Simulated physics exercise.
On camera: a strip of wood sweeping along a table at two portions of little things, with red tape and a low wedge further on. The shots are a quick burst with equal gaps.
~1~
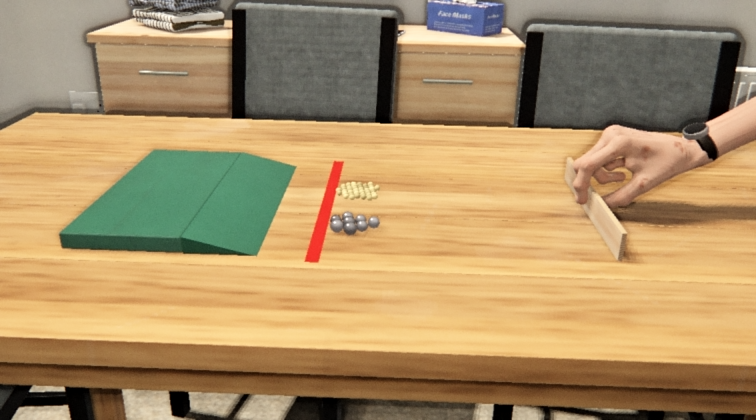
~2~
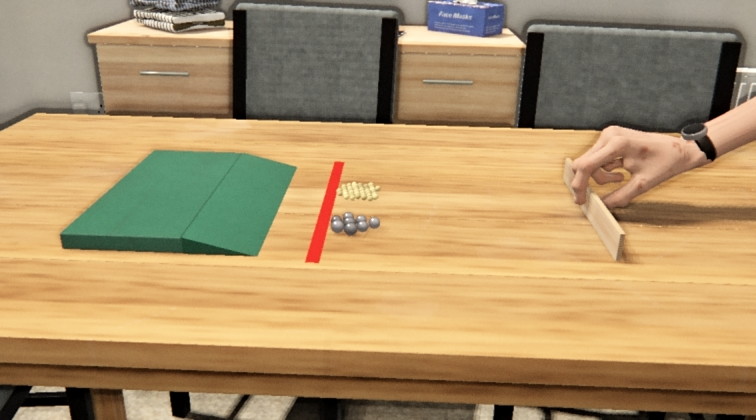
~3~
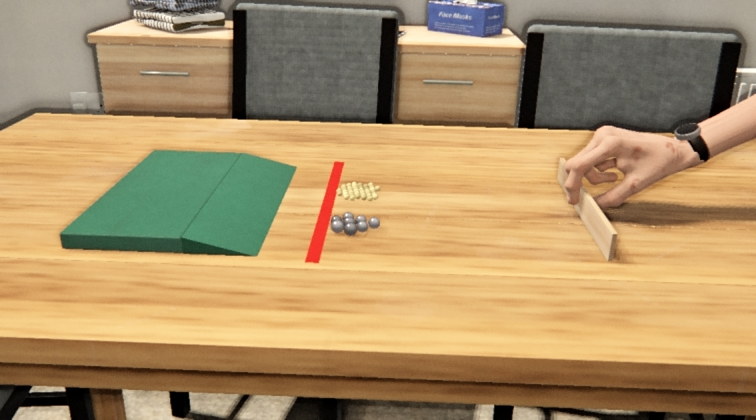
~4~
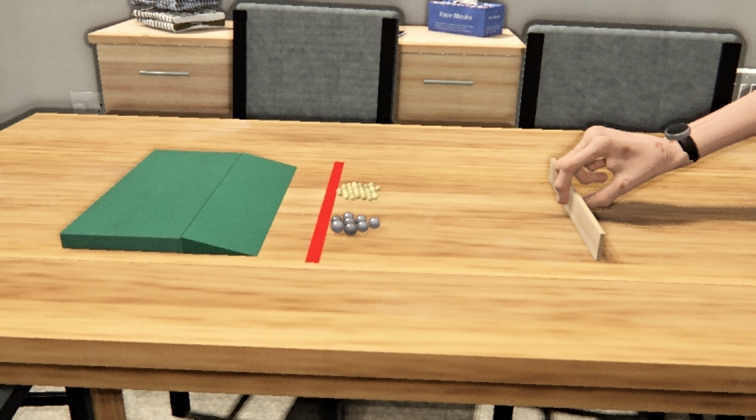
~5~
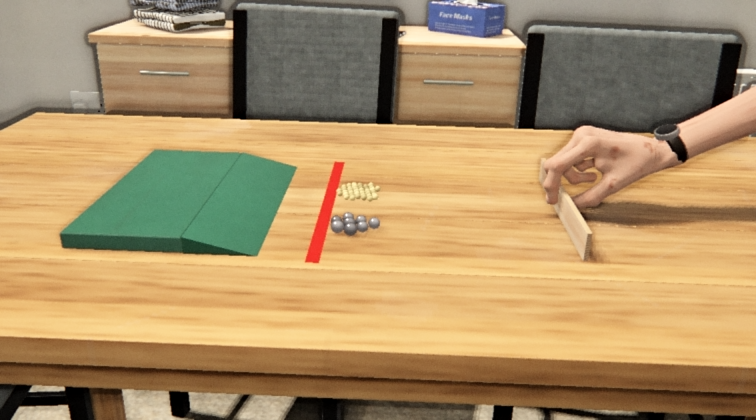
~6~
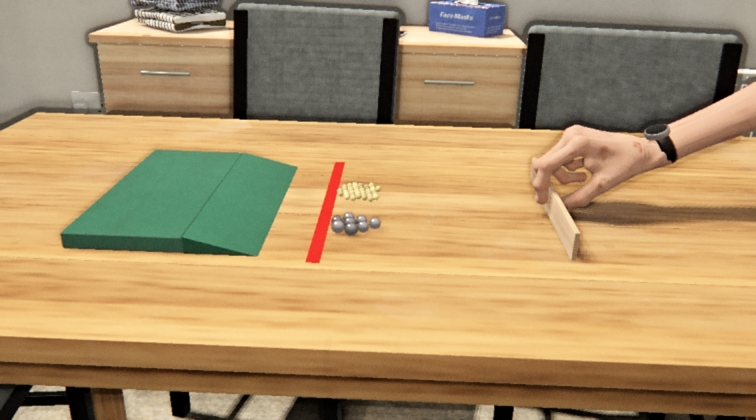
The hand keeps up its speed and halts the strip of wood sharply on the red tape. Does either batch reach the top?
Near batch: It stalls before the top. Far batch: It stalls before the top.
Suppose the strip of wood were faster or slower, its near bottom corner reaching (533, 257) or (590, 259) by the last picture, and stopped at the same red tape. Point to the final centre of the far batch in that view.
One: (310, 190). Two: (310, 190).
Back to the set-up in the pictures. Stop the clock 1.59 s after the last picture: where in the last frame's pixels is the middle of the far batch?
Close to (291, 189).
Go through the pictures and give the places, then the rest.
The first frame shows strip of wood near (617, 239), at rest; red tape near (338, 165); top of the ramp near (186, 230); near batch near (349, 223), a few steel balls; far batch near (356, 191), some soya beans.
The second frame shows strip of wood near (616, 239); far batch near (357, 192).
The third frame shows strip of wood near (608, 239); near batch near (349, 223).
The fourth frame shows strip of wood near (596, 239); far batch near (357, 192).
The fifth frame shows strip of wood near (584, 239); near batch near (349, 223).
The sixth frame shows strip of wood near (572, 238); red tape near (339, 166); top of the ramp near (187, 230); near batch near (350, 223); far batch near (357, 192).
Then, 0.64 s on from there, strip of wood still moving, near (434, 186); near batch the whole lot short of the ramp; far batch the whole lot short of the ramp.
Then, 1.31 s on from there, strip of wood stopped at the red tape; near batch the whole lot short of the ramp; far batch the whole lot short of the ramp.
Then, 1.59 s on from there, strip of wood stopped at the red tape; near batch the bulk on the ramp, a little short of the ramp; far batch the whole lot short of the ramp.
In the end, strip of wood stopped at the red tape; near batch none at all past the top, the whole lot short of the ramp; far batch none at all past the top, the whole lot short of the ramp.
